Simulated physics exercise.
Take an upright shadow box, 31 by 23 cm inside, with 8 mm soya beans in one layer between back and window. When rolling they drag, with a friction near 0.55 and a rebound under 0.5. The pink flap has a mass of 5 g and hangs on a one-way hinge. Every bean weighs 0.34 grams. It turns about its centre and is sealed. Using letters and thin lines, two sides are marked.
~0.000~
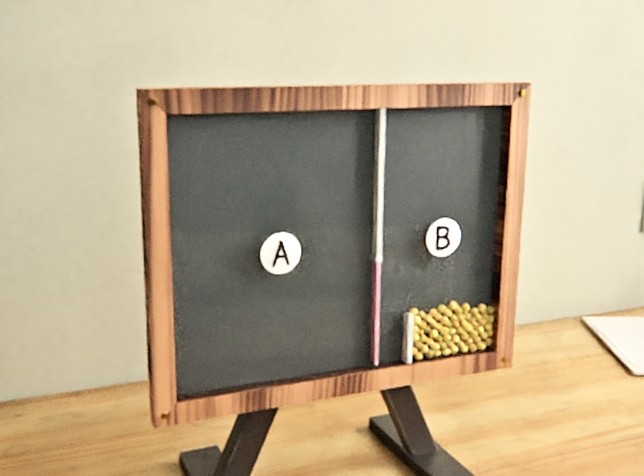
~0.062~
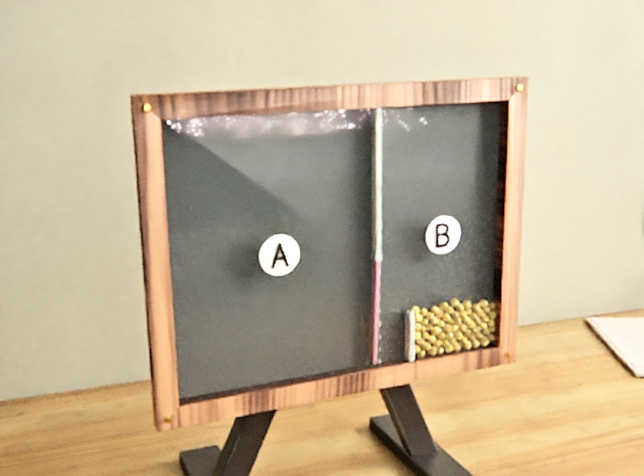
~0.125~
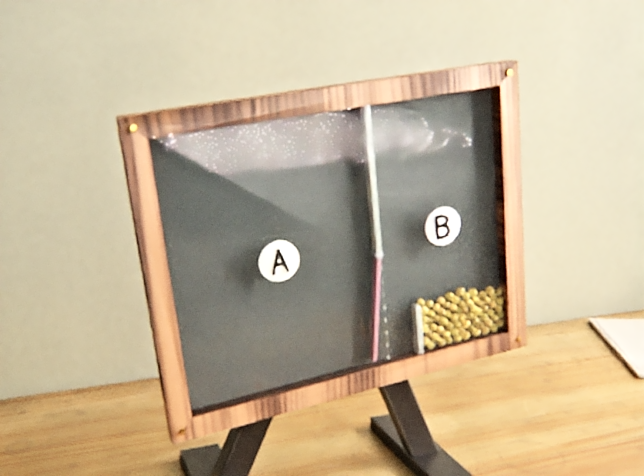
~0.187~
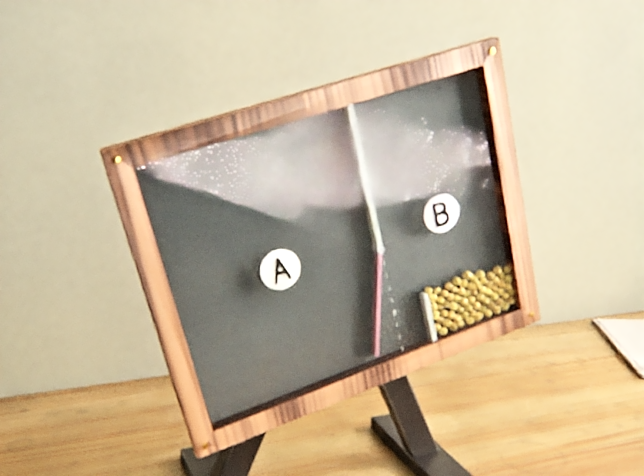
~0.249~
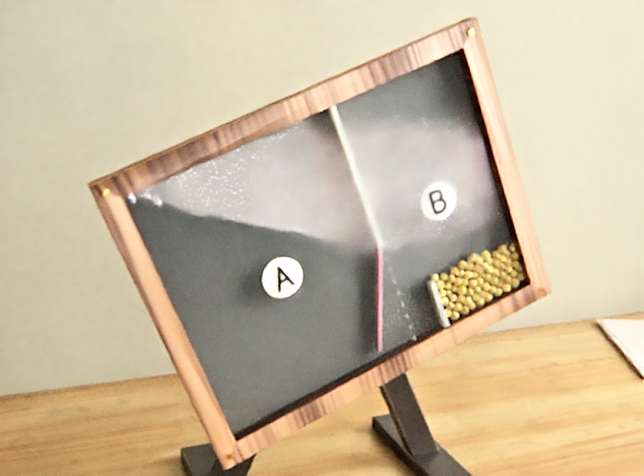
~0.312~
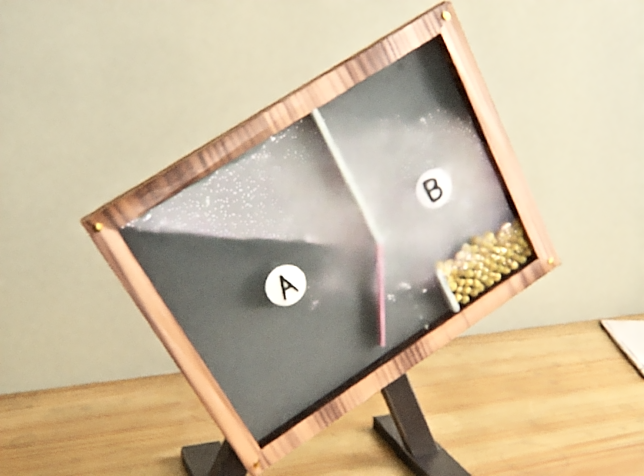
A wood-framed box with a dark back, standing on dark legs, turns steadily anticlockwise from level, its right side rising. Behind its window, yellowish beans stay bunched behind a short pale wall in the lower right of section B, their heap shifting with the box as whitish glare spreads across the window.
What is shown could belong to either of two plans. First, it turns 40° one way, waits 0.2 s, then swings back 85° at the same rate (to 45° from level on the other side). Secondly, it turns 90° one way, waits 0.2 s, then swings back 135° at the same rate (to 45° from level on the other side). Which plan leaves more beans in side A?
The better choice is the plan given later.
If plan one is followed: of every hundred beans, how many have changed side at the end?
Roughly 0 per cent.
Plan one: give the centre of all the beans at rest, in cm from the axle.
Some 1 cm right and 14 cm below.
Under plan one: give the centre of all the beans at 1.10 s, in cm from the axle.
The middle sits around 10 cm right of it and 10 cm below it.
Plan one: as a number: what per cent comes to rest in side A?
Some 0 percent.
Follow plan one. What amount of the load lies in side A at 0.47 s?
That comes to some 0 percent of the load.
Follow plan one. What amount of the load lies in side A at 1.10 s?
It works out at roughly 0 per cent.
Plan one. At 0.47 s, it stands 40° anticlockwise; the beans' middle is 14 cm right of and level with the centre; B 100 %; pink flap open 38°.
After 1.10 s, it stands 3° clockwise; the beans' middle is 10 cm right of and 10 cm below the centre; B 100 %; pink flap shut.
After 1.52 s, it stands 45° clockwise; the beans' middle is 1 cm right of and 14 cm below the centre; B 100 %; pink flap shut.
All still by 2.0 s, it stands 45° clockwise; A 0 %, B 100 %; pink flap shut.
Plan two would end with A 75 %, B 25 %.
